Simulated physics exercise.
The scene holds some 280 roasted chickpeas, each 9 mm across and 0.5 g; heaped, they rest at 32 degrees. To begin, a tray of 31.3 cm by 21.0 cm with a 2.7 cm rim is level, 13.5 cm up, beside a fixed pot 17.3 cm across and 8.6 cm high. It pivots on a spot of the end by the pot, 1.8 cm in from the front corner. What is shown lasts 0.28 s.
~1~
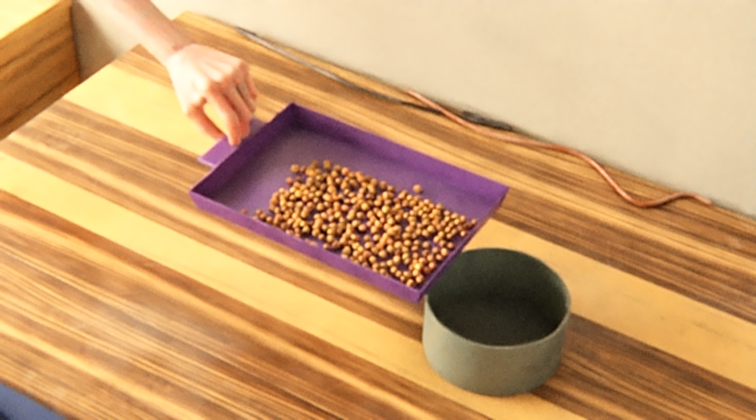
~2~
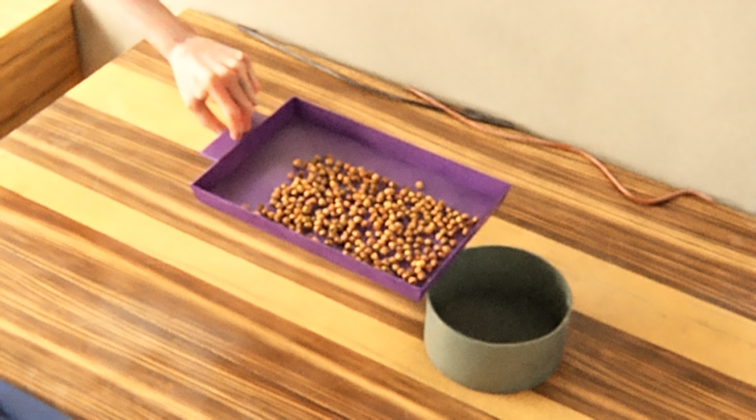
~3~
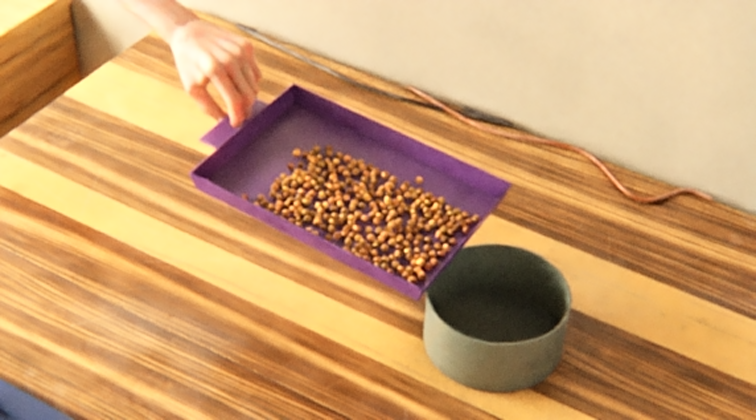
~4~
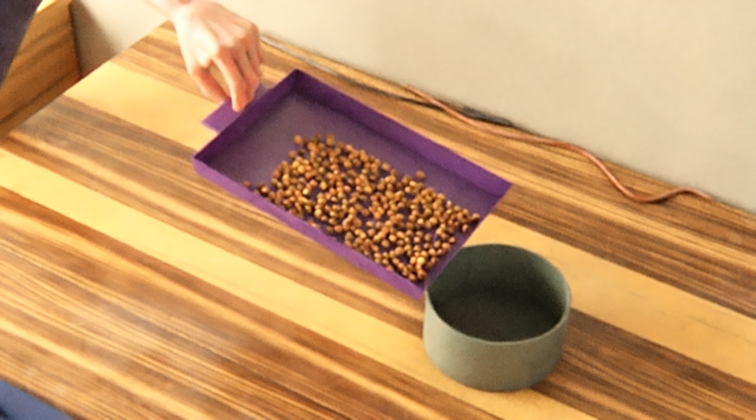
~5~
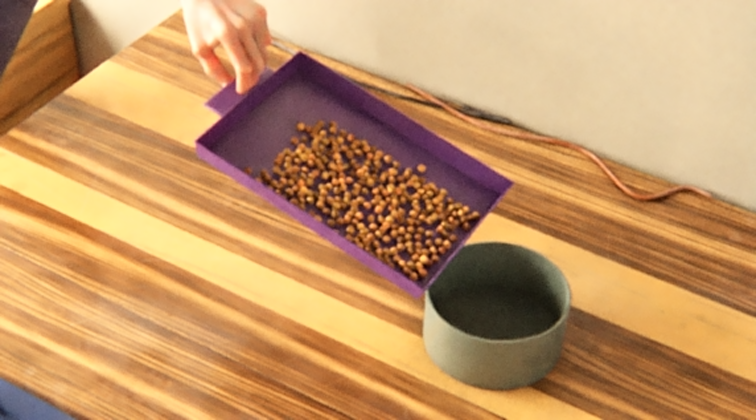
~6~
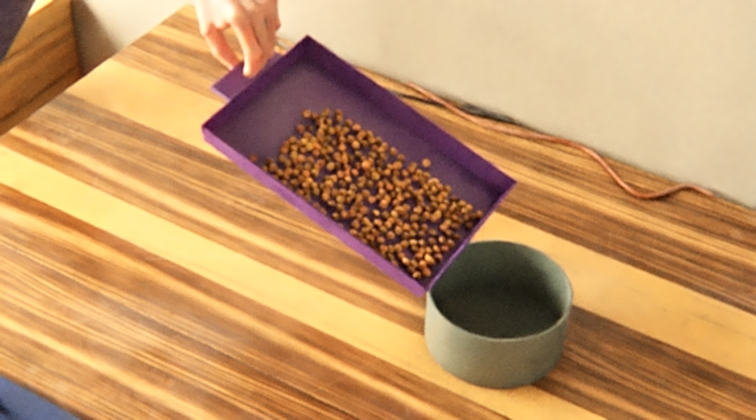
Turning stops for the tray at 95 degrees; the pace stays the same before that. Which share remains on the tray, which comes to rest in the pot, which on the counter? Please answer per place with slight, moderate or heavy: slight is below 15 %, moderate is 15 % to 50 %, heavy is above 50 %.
Per place: Left on the tray slight, pot heavy, counter moderate.
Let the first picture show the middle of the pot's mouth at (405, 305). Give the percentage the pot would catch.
With the pot there, close to 15 per cent.
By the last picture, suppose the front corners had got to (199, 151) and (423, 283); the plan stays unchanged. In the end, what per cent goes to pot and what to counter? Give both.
Pot: 30, counter: 70.
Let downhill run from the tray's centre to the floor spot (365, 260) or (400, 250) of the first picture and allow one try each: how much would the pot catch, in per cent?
The share comes to roughly 0 in a hundred, then roughly 30 in a hundred.
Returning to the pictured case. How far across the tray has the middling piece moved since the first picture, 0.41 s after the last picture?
6 cm.
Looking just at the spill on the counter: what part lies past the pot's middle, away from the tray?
Share past the middle: Roughly 80 percent.
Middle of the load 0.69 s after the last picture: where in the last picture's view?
Near (455, 223).
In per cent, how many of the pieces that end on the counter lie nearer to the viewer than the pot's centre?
Share: Roughly 90 %.
Then, 0.41 s after the last picture, tilt 55 degrees; the tray holds 100 %, the pot 0 %.
Then, 0.69 s after the last picture, tilt 80 degrees; the tray holds 100 %, the pot 0 %.
Then, 1.07 s after the last picture, tilt 95 degrees; the tray holds 25 %, the pot 45 %.
In the end, tray 0 %, pot 70 %, counter 30 %.
